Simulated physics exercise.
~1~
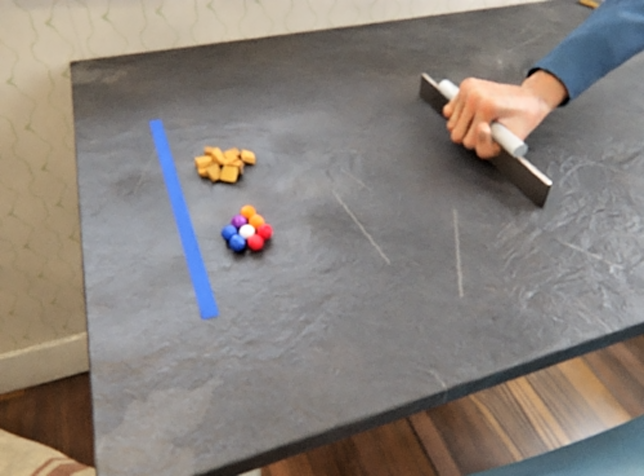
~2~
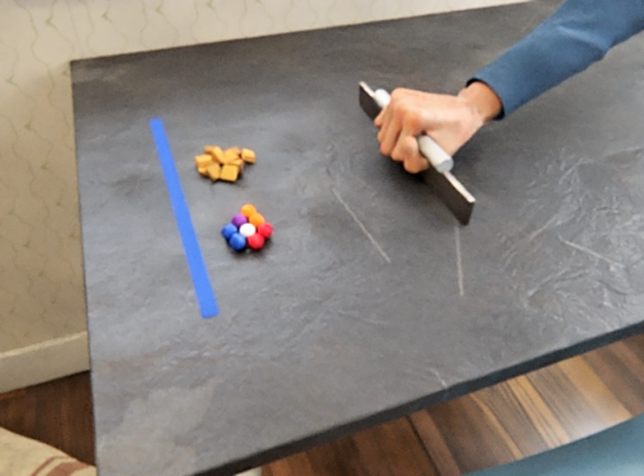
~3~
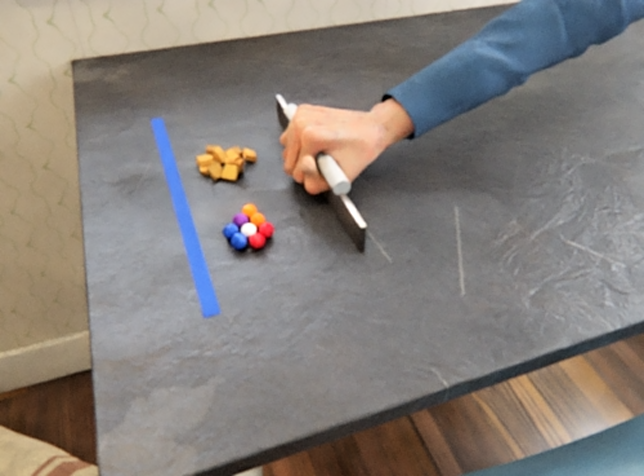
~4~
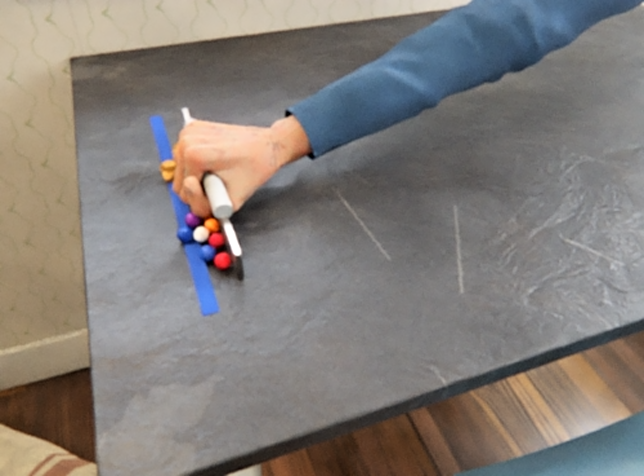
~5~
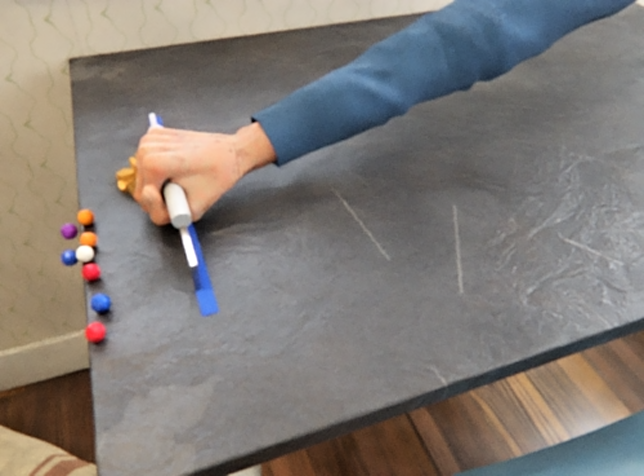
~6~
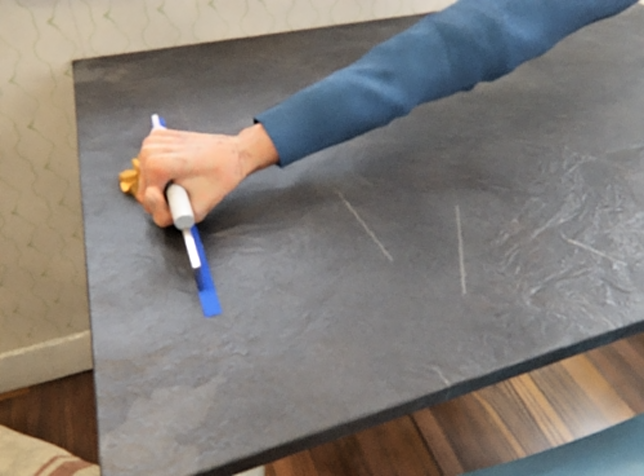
A hand sweeps a scraper left to blue tape; colourful balls roll off, tan pieces stay.
